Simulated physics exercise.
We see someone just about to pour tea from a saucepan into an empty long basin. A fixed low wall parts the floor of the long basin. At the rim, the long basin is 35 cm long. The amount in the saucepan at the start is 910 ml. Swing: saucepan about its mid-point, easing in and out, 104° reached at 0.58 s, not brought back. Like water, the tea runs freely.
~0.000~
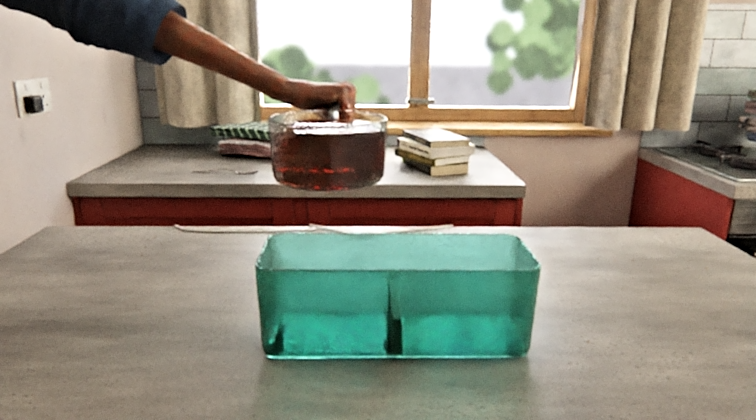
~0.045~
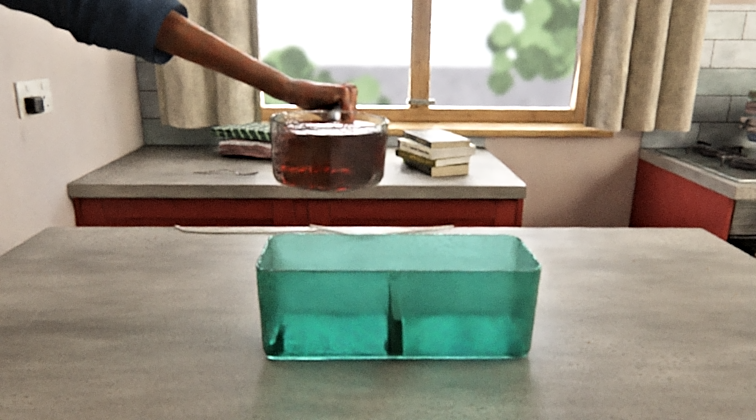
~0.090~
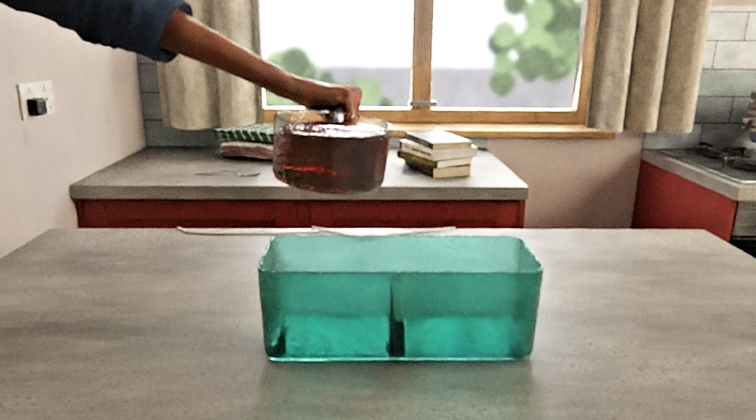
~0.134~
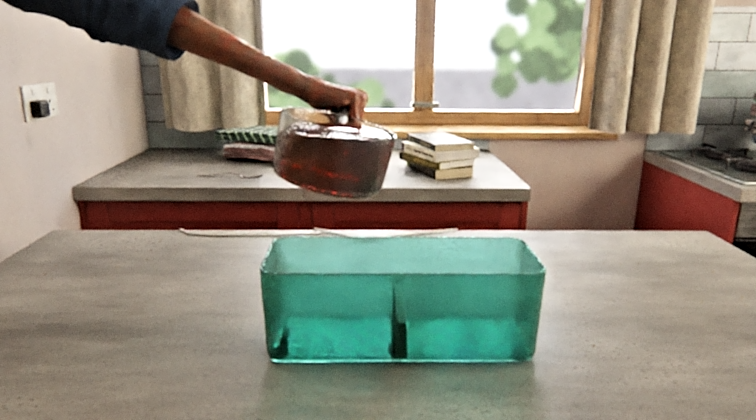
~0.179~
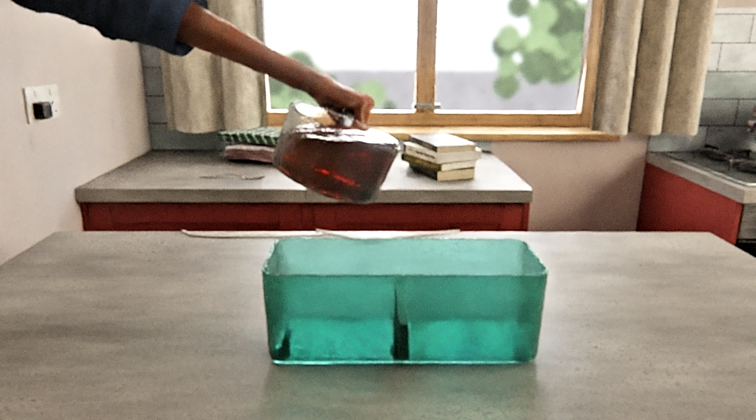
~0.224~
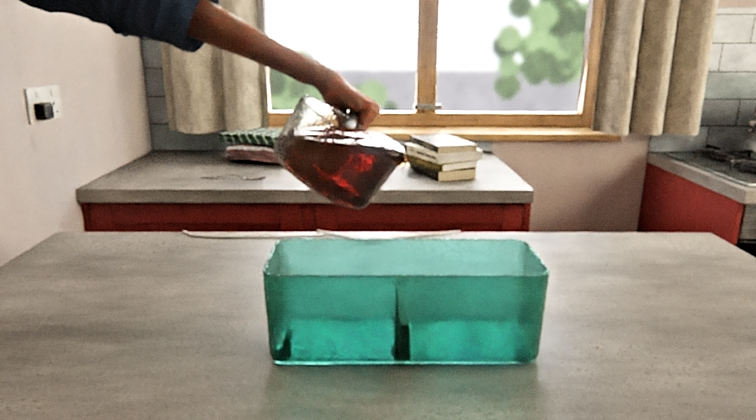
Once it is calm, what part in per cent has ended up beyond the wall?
About 81 per cent ends up there.
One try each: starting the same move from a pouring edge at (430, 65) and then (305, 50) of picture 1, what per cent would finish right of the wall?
Try 1: 80 %; try 2: 15 %.
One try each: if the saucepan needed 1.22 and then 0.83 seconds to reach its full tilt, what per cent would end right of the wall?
Try 1: 90 %; try 2: 85 %.
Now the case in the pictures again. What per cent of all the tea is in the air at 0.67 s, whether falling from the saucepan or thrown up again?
Near 8 per cent, I'd say.
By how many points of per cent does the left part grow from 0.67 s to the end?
That is roughly 6 in a hundred of the whole.
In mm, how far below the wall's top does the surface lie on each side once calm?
I'd say some 44 mm on the left and some 16 mm on the right.
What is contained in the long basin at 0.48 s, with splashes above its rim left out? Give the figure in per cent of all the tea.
Fraction in basin: Approx. 32%.
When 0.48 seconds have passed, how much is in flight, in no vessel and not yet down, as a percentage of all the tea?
Around 42 in a hundred.
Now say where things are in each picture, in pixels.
Tilt 0°; pouring edge (386, 120); surface from (273, 126) to (384, 127); the long basin's rim runs from (263, 252) to (529, 252); the wall's top is at (395, 298), in the first frame.
Tilt 2°; pouring edge (387, 122); surface from (274, 127) to (385, 129), in the second frame.
Tilt 6°; pouring edge (391, 128); surface from (278, 127) to (388, 131), in the third frame.
Tilt 13°; pouring edge (395, 137); surface from (281, 129) to (393, 135), in the fourth frame.
Tilt 23°; pouring edge (398, 149); surface from (285, 131) to (395, 142); 1 per cent is over the edge, in the fifth frame.
Tilt 34°; pouring edge (399, 162); surface from (283, 133) to (396, 152); 6 per cent is over the edge, in the sixth frame.
By 0.48 s the tilt is 97° and 26 per cent is still to pour, 0 is left of the wall and 32 right of it.
By 0.67 s the tilt is 104° and 6 per cent is still to pour, 11 is left of the wall and 75 right of it.
By 0.87 s the tilt is 104° and 1 per cent is still to pour, 16 is left of the wall and 80 right of it.
By 1.08 s the tilt is 104° and 0 per cent is still to pour, 17 is left of the wall and 81 right of it.
At rest 17 per cent lies left of the wall, 81 right of it and 2 outside.
